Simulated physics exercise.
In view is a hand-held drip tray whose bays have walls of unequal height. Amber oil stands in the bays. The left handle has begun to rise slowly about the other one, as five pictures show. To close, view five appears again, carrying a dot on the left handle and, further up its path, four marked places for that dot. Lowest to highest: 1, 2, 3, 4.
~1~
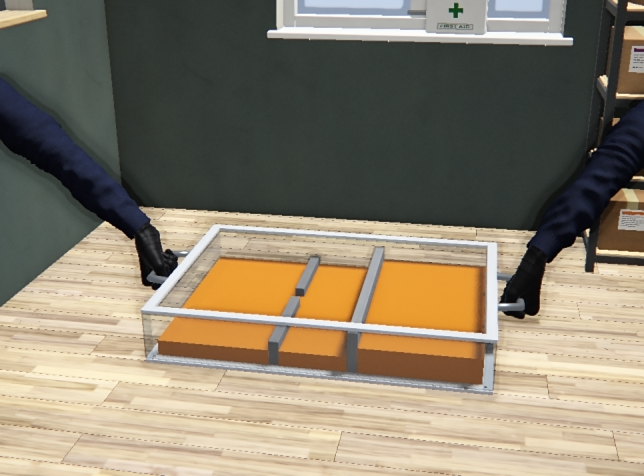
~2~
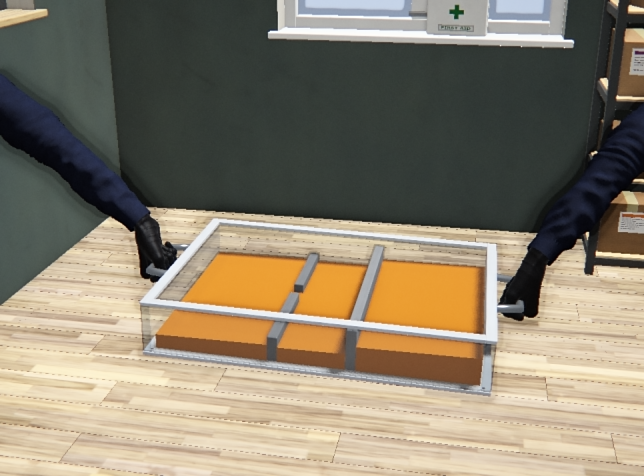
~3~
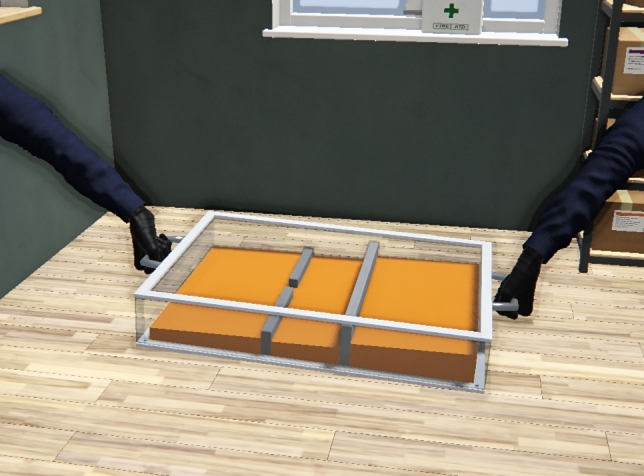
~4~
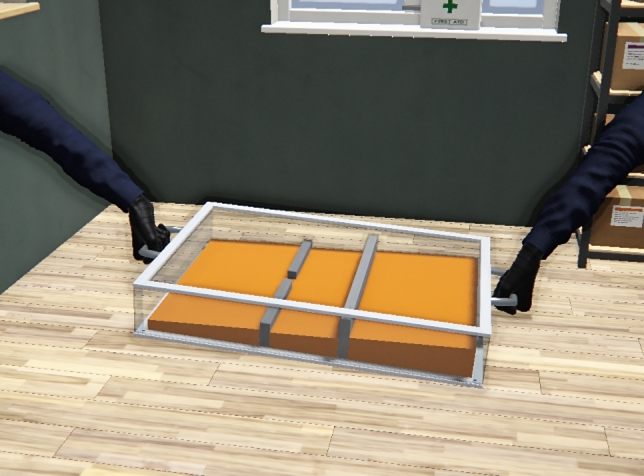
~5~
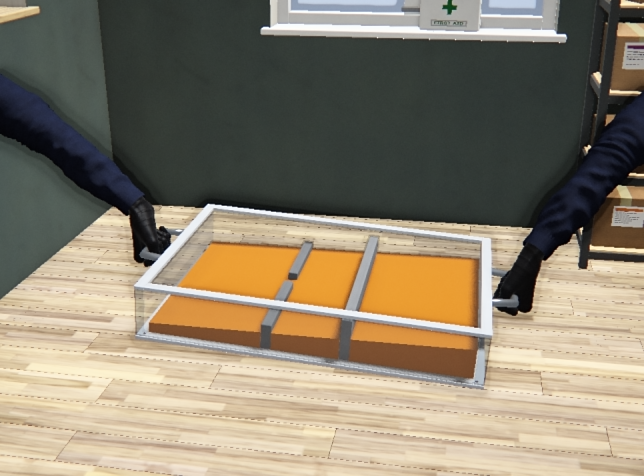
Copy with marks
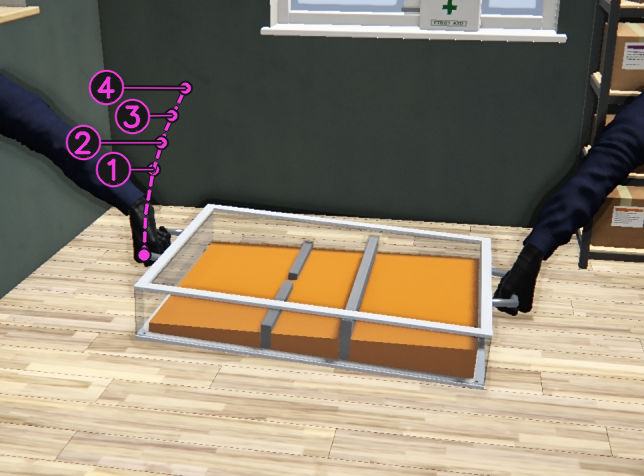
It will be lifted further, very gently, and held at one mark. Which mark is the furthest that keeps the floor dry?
Go for 1.
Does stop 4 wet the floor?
Yes.
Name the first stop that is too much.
It is 2.
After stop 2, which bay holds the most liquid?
That is the right bay.
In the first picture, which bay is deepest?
The right bay.
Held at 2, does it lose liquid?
Yes, that goes wrong.
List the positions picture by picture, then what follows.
In the first picture, the tray is level; deepest in the right bay, at (426, 303), shallowest in the middle; left handle at (162, 266).
In the second picture, tipped about 1° down to the right; no wall is crossed; left handle at (161, 259).
In the third picture, tipped about 2° down to the right; no wall is crossed; left handle at (155, 250).
In the fourth picture, tipped about 4° down to the right; no wall is crossed; left handle at (154, 240).
In the fifth picture, tipped about 4° down to the right; deepest in the right bay, at (419, 295), shallowest in the left; left handle at (155, 243).
In magenta, 1 at (153, 169); 2 at (161, 142); 3 at (171, 115); 4 at (185, 88).
Choosing 1, nothing spills; the right bay holds the most.
Choosing 2, about 9 % goes over the rim.
Choosing 3, about 25 % goes over the rim.
Choosing 4, about 38 % goes over the rim.
